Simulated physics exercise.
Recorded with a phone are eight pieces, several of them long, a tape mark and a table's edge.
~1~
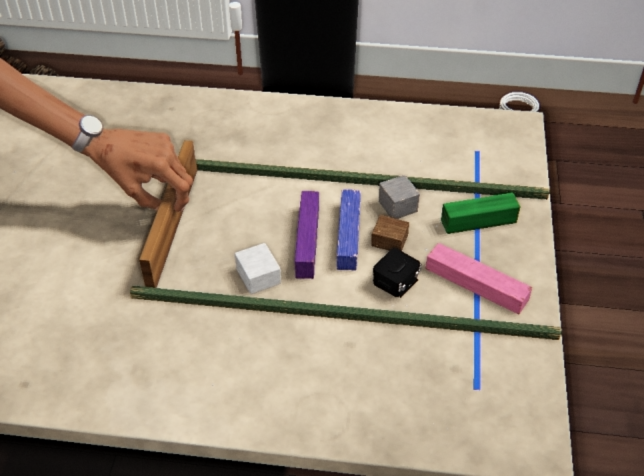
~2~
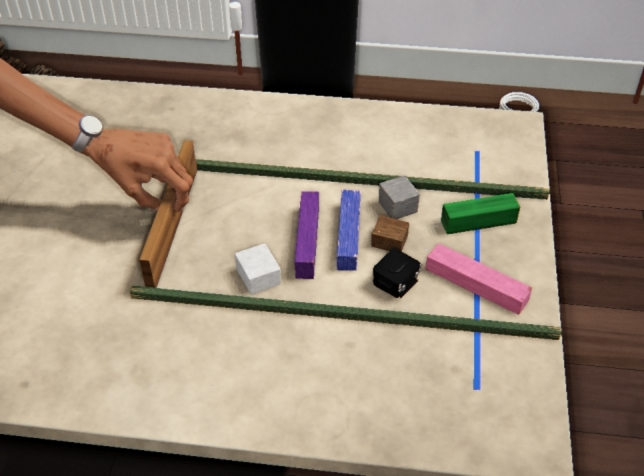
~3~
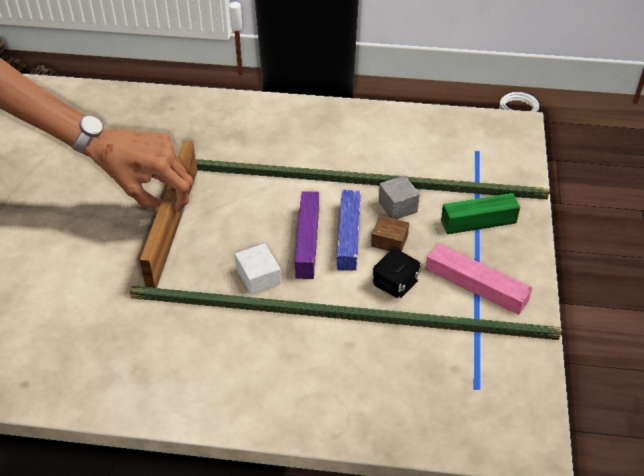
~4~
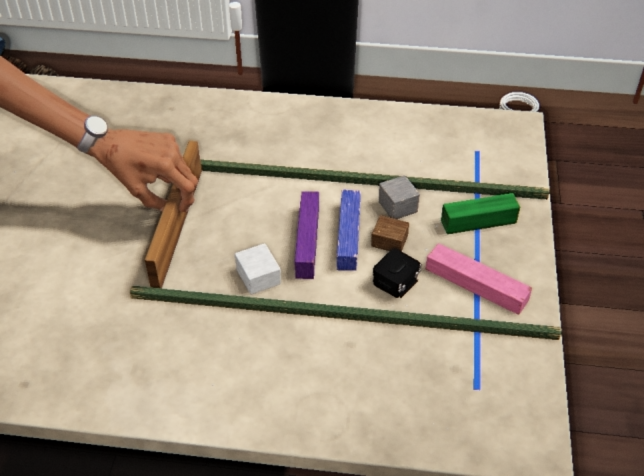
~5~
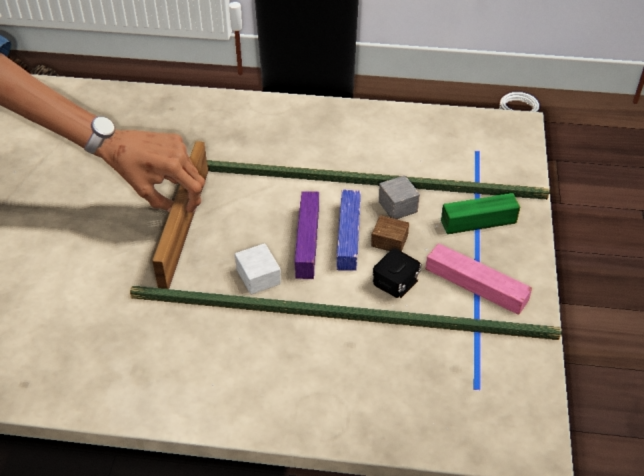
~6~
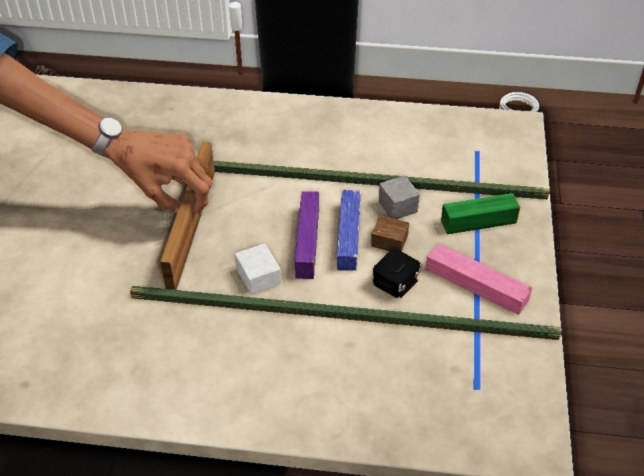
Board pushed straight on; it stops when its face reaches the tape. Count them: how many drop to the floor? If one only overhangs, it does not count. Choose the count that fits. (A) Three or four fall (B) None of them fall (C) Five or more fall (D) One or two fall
D, one or two fall.
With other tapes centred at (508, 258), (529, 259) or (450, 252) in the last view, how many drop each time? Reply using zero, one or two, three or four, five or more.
Three to four; 5 or more; zero.
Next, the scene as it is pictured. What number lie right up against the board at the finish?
It ends up touching 2.
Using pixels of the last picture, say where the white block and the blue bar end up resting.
Reading them off: First (495, 299); then (518, 239).
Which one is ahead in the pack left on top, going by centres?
The brown block is the one you want.
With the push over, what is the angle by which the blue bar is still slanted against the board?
It comes to around 20 degrees.
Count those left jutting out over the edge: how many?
The total here is 1.
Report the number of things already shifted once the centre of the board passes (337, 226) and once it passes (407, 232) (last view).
Moved so far: 5, then 8.
Soon after, none off yet; green stick at rest near (480, 214); pink bar at rest near (478, 278); black case at rest near (396, 275).
In the end, the number that fall off is one or two; gone, pink bar and green stick.
